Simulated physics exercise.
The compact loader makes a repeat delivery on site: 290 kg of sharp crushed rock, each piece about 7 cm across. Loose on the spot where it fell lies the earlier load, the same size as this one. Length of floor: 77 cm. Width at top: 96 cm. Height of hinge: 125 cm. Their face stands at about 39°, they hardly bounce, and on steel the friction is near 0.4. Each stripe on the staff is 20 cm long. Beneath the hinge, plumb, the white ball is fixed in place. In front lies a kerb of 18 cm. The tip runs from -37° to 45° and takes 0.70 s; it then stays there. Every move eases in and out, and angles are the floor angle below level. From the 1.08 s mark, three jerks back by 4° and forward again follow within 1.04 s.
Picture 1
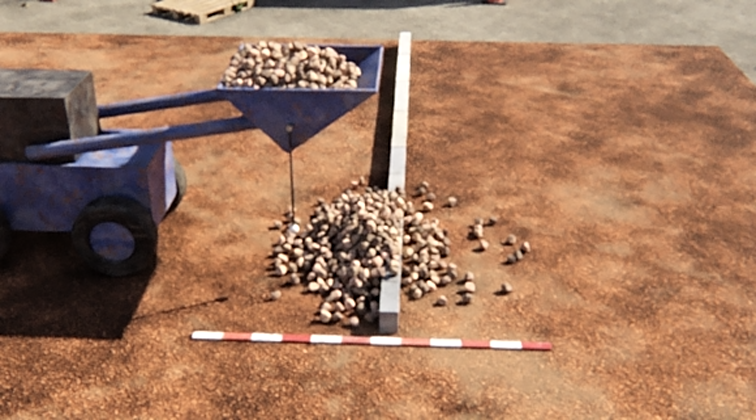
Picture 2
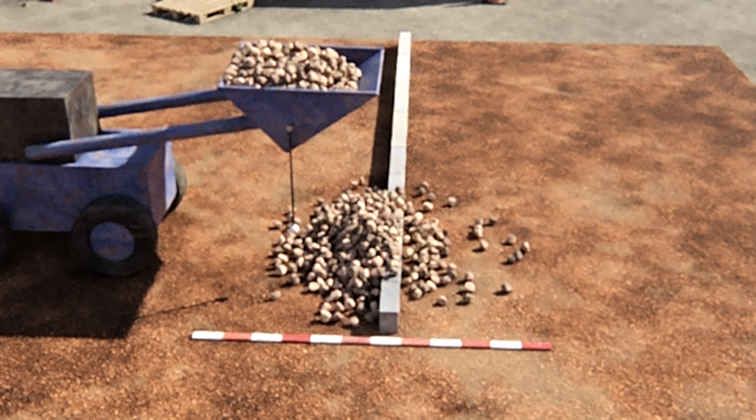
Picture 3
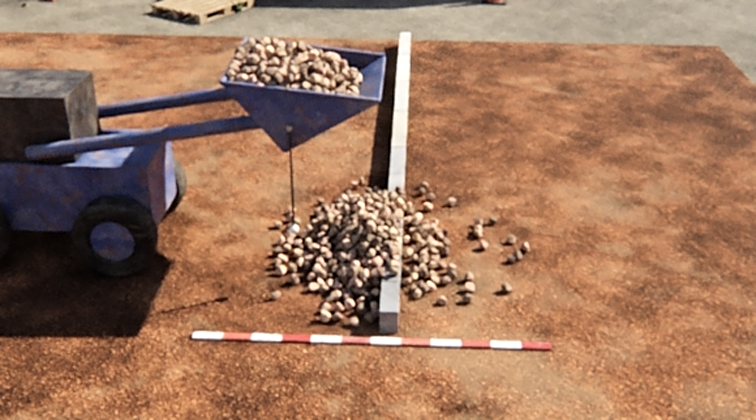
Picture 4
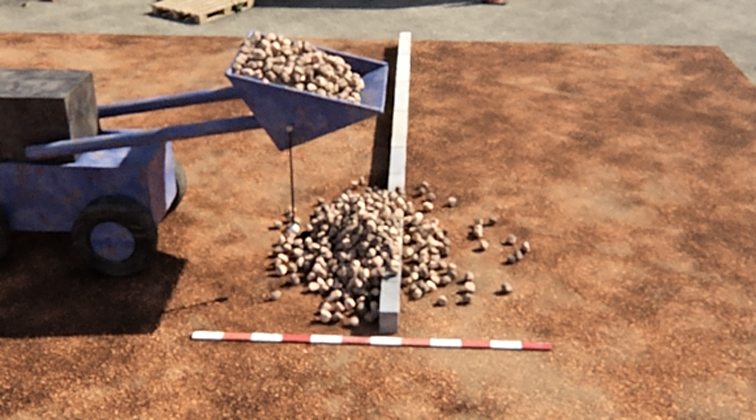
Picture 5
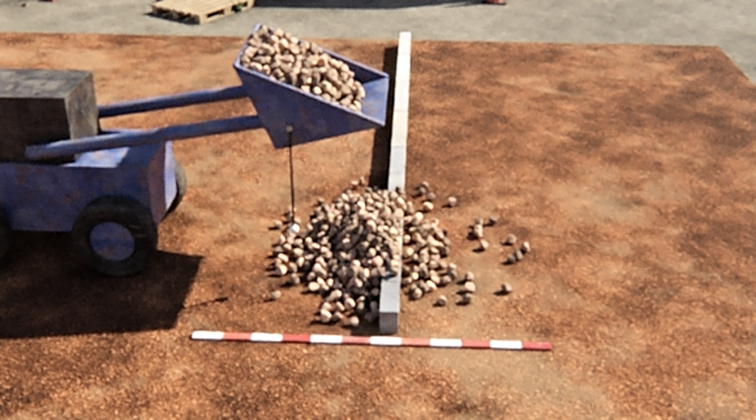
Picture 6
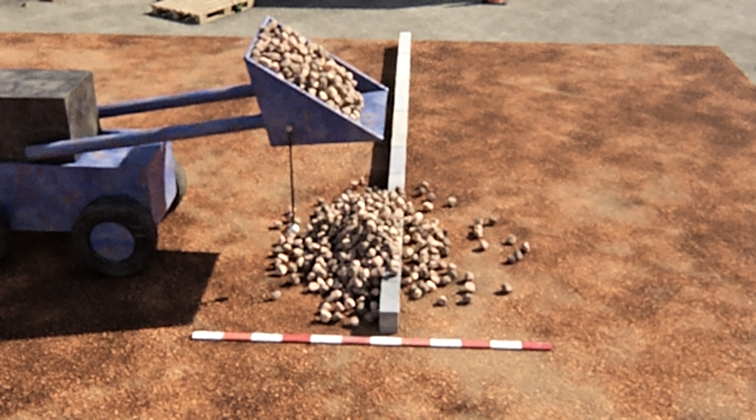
In the video, a blue wheeled loader holds a bucket of rounded stones above a pile lying across a pale kerb, and the bucket gradually tilts forward, its back rising and its right lip lowering, with the stones still inside.
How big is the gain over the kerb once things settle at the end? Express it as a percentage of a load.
The gain is about 71 per cent of a load.
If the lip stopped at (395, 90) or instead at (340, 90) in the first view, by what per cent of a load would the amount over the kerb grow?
Roughly 85 and 25 percent, in that order.
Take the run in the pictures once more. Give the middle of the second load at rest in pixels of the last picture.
Around (427, 239).
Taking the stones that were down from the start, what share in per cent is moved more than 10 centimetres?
10 %.
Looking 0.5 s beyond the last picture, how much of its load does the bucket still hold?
About 60 percent is still in there.
Then, 0.2 s after the last picture the floor is at 32°; in per cent of one load, 100 in the bucket, 88 on this side of the kerb, 12 over the kerb; the foremost stones are at (503, 246).
Then, 0.5 s after the last picture the floor is at 45°; in per cent of one load, 62 in the bucket, 125 on this side of the kerb, 13 over the kerb; the foremost stones are at (503, 246).
Then, 2.3 s after the last picture the floor is at 45°; in per cent of one load, 0 in the bucket, 117 on this side of the kerb, 83 over the kerb; the foremost stones are at (581, 262).
Then, 4.8 s after the last picture the floor is at 45°; in per cent of one load, 0 in the bucket, 117 on this side of the kerb, 83 over the kerb; the foremost stones are at (581, 262). Net gain over the kerb, 71.
